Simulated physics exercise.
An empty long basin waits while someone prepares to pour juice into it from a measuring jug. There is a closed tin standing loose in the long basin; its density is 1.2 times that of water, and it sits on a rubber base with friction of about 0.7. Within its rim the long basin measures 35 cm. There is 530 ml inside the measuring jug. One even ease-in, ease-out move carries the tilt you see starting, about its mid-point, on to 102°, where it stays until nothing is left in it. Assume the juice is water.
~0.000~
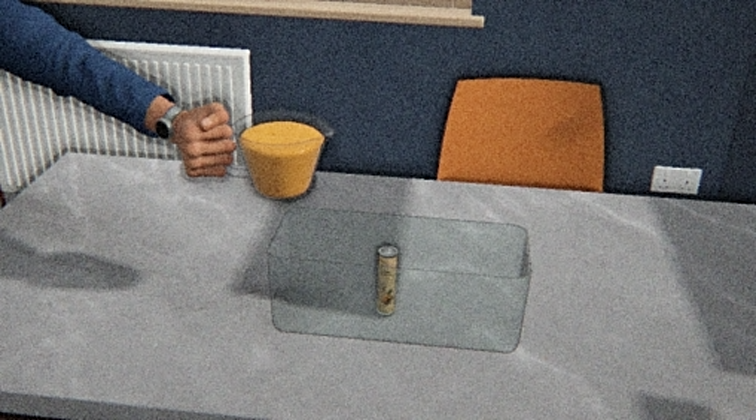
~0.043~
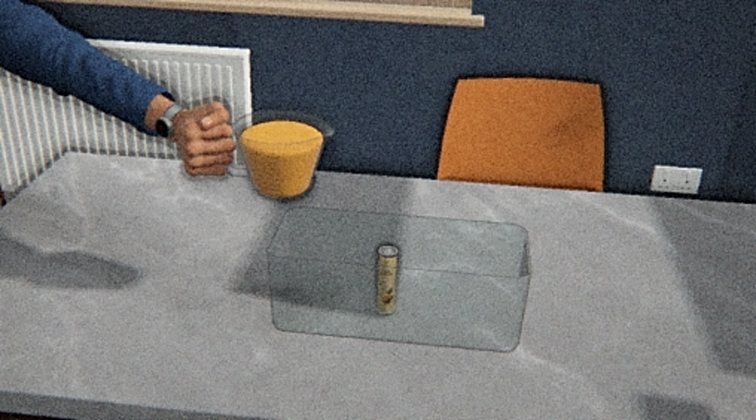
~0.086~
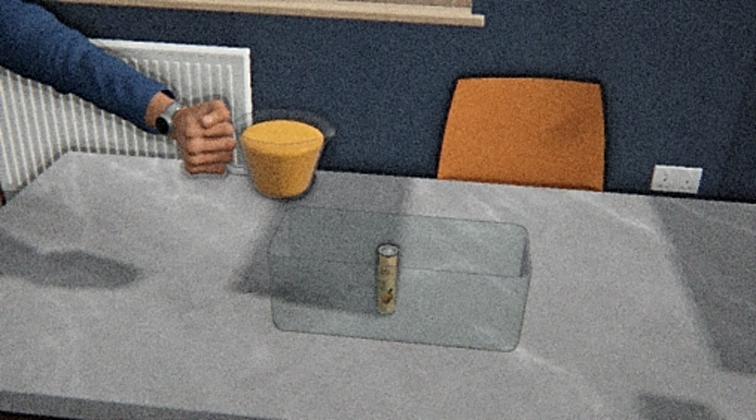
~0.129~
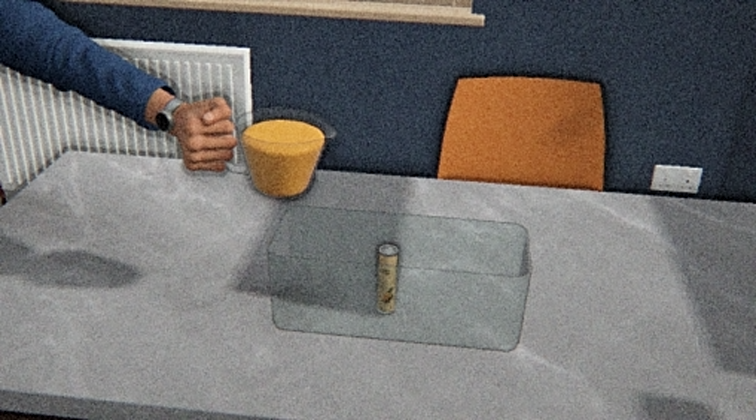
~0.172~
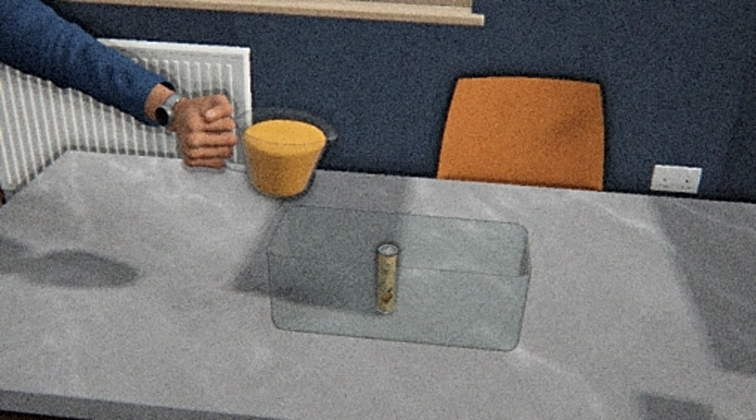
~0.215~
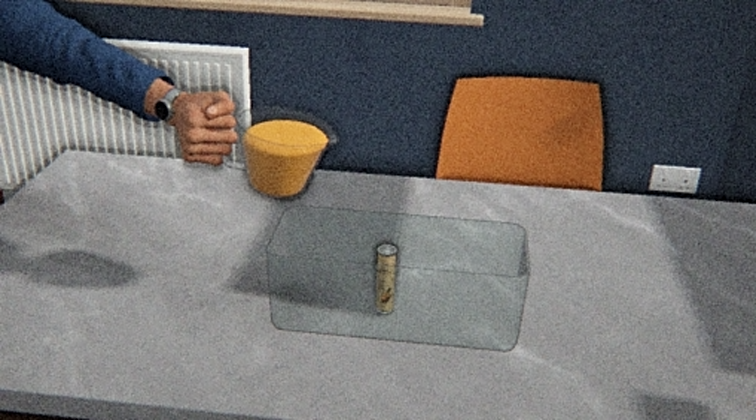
In this clip, a hand in a blue sleeve holds a clear measuring jug of orange liquid above a grey table and gradually tilts it slightly to the right, while a small upright tin stands motionless inside a transparent basin.
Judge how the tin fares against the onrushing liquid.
It is tipped.
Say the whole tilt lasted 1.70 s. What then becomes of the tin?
The tin would overturn.
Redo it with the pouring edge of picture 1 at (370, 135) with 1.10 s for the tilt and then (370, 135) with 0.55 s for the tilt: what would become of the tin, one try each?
Try 1: Still standing; try 2: Tipped over.
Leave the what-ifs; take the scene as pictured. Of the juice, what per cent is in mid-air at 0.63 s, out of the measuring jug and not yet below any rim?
My guess is roughly 22 %.
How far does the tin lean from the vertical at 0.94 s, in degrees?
The lean is some 40° away from upright.
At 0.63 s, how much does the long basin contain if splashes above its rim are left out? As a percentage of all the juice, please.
Around 14 percent.
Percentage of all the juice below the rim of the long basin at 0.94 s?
Value: Approx. 82 %.
After 0.63 s the tilt is 63° and 64 per cent is still to pour; the tin stands where it began.
After 0.94 s the tilt is 96° and 8 per cent is still to pour; the tin leans 42°.
After 1.25 s the tilt is 102° and 0 per cent is still to pour; the tin lies on its side.
After 1.60 s the tilt is 102° and 0 per cent is still to pour; the tin lies on its side.
In the end the tin lies on its side.
